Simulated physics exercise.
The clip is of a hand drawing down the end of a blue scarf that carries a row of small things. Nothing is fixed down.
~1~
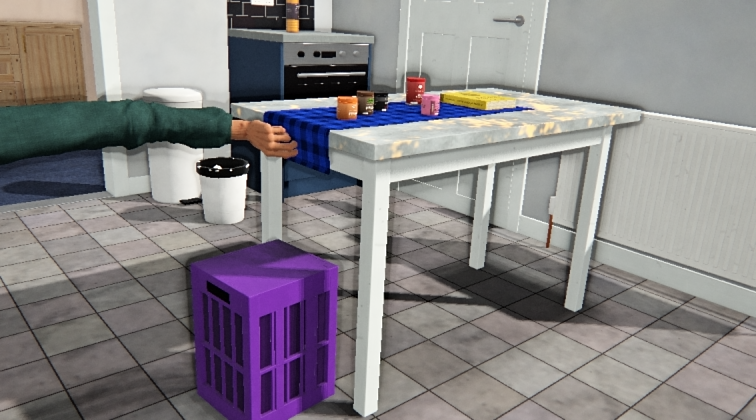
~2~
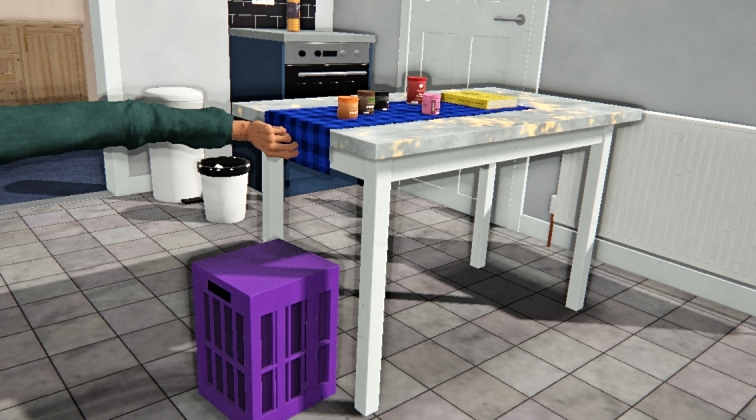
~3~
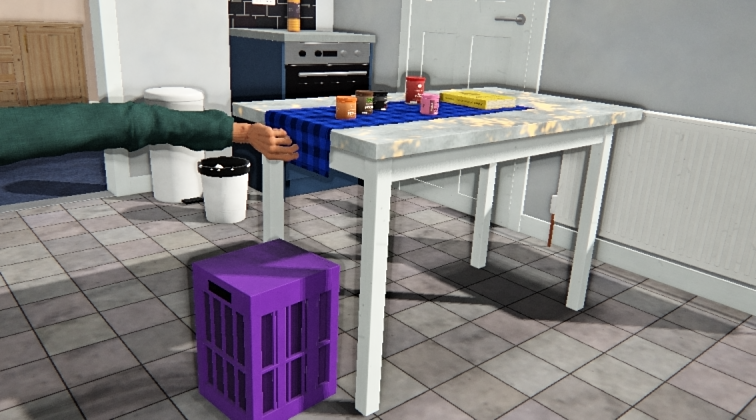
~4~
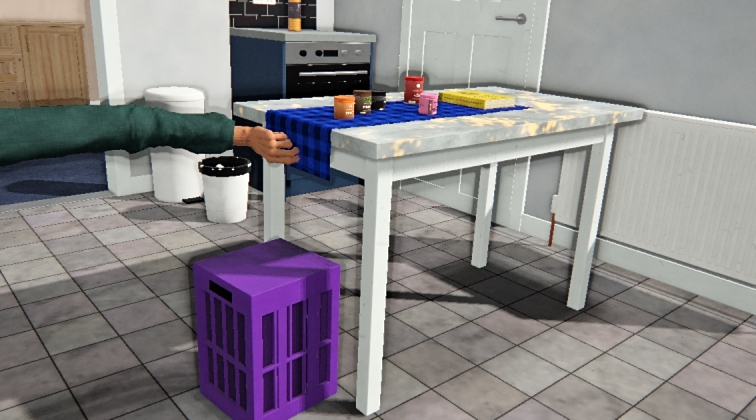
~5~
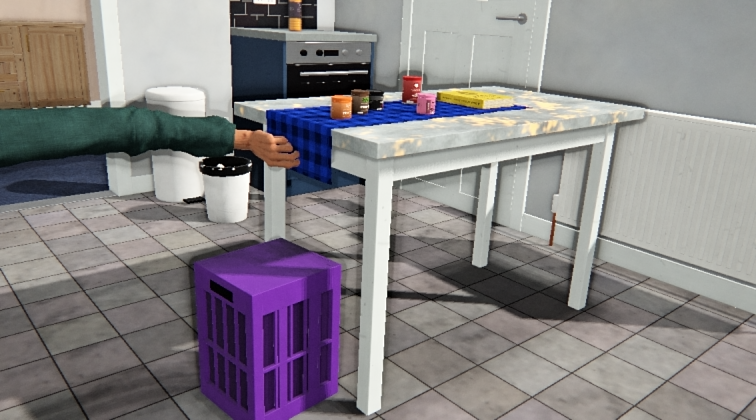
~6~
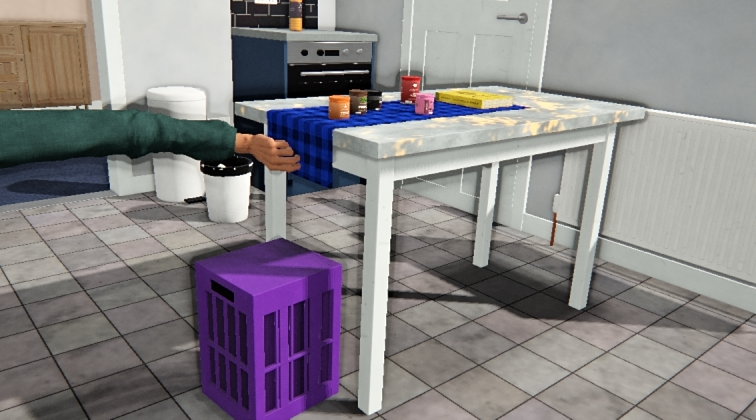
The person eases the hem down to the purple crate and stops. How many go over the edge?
The table loses two.
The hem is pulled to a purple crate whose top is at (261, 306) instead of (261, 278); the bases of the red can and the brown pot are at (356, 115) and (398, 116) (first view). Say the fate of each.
The red can drops off; the brown pot goes over.
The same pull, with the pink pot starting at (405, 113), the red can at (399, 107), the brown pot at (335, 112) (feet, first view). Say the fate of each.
The pink pot stays on; the red can survives; the brown pot tumbles off.
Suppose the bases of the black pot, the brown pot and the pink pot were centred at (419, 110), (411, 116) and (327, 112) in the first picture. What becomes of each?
The black pot survives; the brown pot keeps its place on top; the pink pot drops off.
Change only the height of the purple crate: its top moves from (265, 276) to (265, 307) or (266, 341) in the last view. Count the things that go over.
Then 3 and 4.
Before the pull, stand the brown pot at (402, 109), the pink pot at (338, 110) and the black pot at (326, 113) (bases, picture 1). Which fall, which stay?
The brown pot remains up; the pink pot goes over; the black pot drops off.
Soon after, hem near (295, 240); orange pot gone.
After that, hem on the crate; orange pot and brown pot gone.
In the end, hem on the crate; orange pot and brown pot gone. The count of fallen things is two.
